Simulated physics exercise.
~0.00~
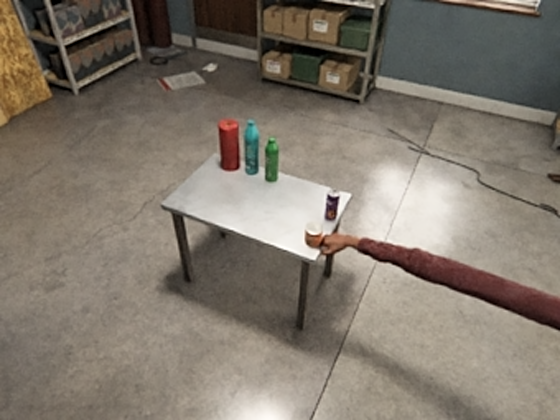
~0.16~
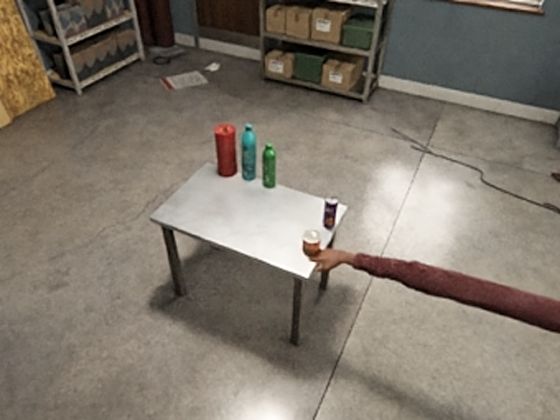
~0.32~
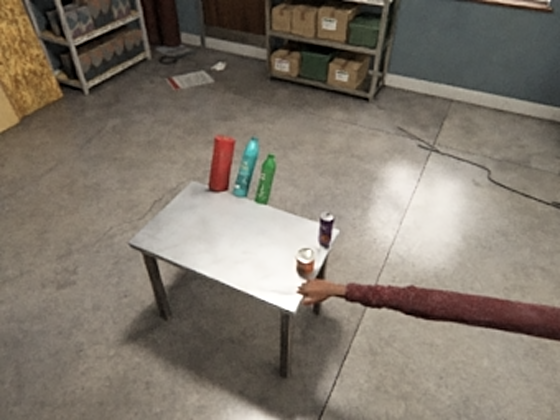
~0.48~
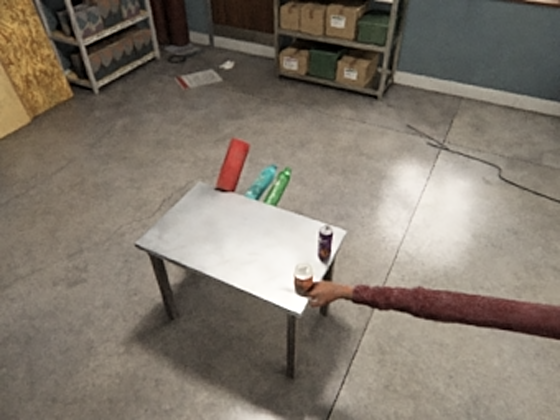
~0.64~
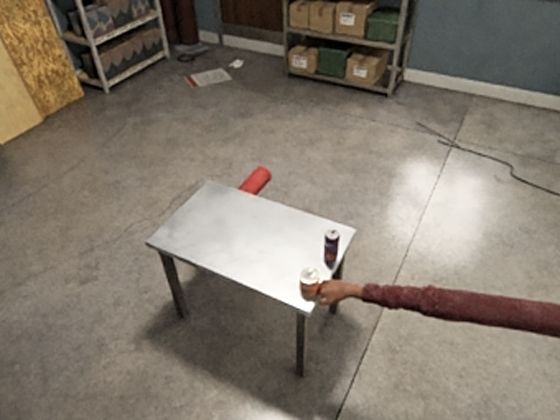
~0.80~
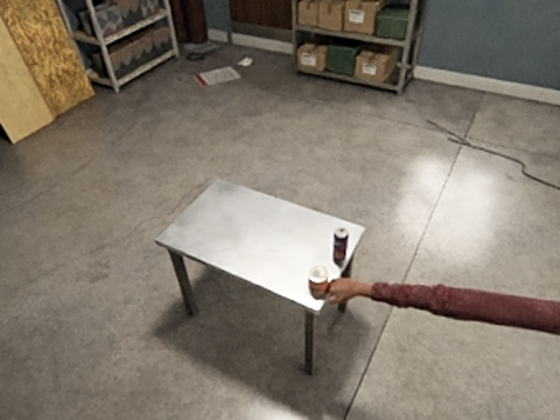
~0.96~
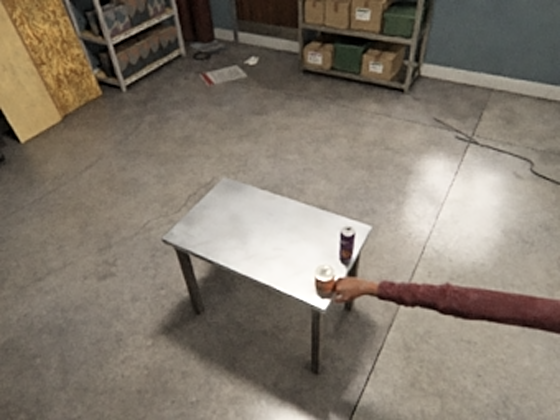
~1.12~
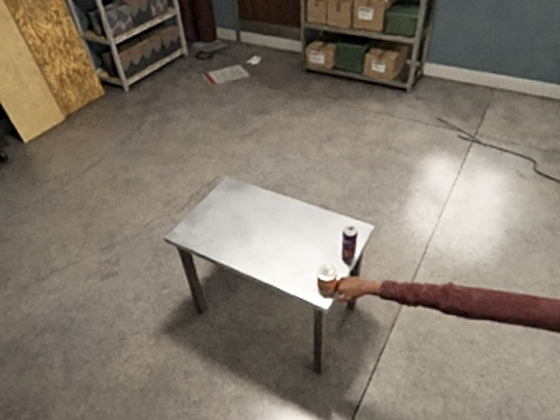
A table slides toward the viewer, three items topple off the back, and two cans remain.
